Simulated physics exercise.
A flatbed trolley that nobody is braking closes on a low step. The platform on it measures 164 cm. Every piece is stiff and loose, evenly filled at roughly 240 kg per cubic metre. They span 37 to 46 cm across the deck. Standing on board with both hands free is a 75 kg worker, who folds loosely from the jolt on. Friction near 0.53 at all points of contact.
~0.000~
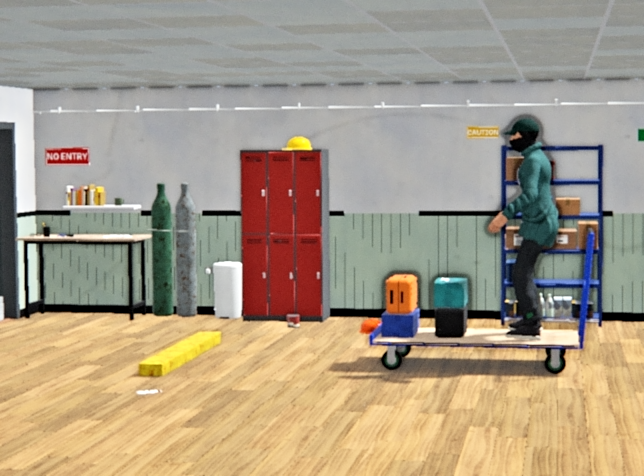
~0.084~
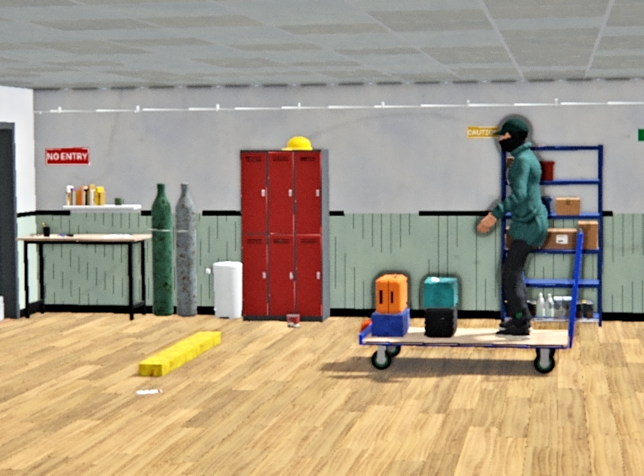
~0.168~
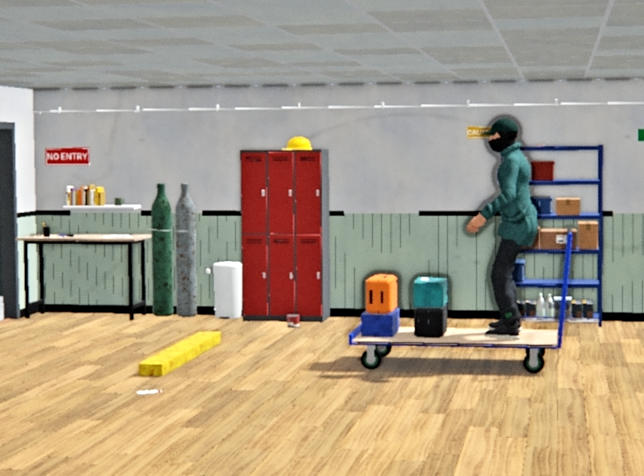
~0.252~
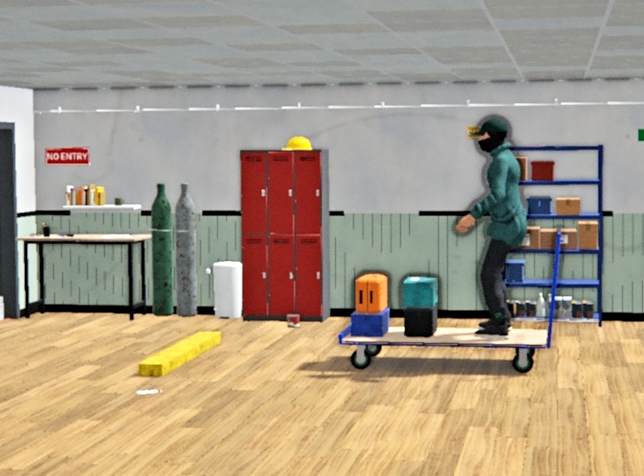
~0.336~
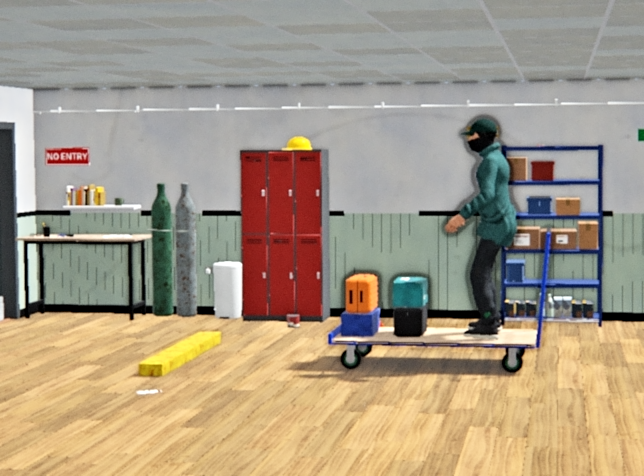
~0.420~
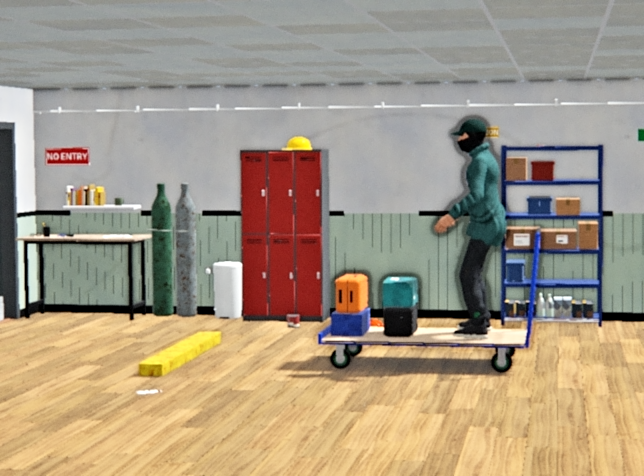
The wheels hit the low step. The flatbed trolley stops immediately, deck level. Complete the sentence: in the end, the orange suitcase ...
In the end, the orange suitcase is resting on the deck.
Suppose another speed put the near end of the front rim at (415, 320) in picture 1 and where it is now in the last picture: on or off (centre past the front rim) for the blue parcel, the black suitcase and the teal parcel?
Well, blue remains, black remains, and teal remains.
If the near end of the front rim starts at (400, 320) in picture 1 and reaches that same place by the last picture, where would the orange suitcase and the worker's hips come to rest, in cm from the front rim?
Rest points: Orange at 40 cm past, hips at 100 cm behind.
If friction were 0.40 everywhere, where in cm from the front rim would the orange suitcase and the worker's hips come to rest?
Rest positions: Orange at 40 cm past the rim; hips at 100 cm behind the rim.
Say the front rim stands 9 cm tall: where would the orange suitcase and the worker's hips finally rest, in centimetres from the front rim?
Both stay back - orange 10 cm behind, hips 100 cm behind.
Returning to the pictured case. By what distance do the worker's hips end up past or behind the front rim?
Some 100 cm behind it.
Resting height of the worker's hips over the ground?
The hips settle roughly 60 cm above the ground.
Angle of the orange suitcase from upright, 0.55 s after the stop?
It leans roughly 0° away from upright.
Impact comes at 1.66 s.
After 1.91 s the orange suitcase is 11 cm behind the rim, tilted 0°, near (196, 292) in the last picture's view.
After 2.21 s the orange suitcase is 11 cm behind the rim, tilted 0°, near (196, 292) in the last picture's view.
After 2.66 s the orange suitcase is 11 cm behind the rim, tilted 0°, near (196, 292) in the last picture's view.
When all is still (3.4 s), nothing is past the rim; behind it, orange suitcase, teal parcel, black suitcase, blue parcel and the worker's hips.
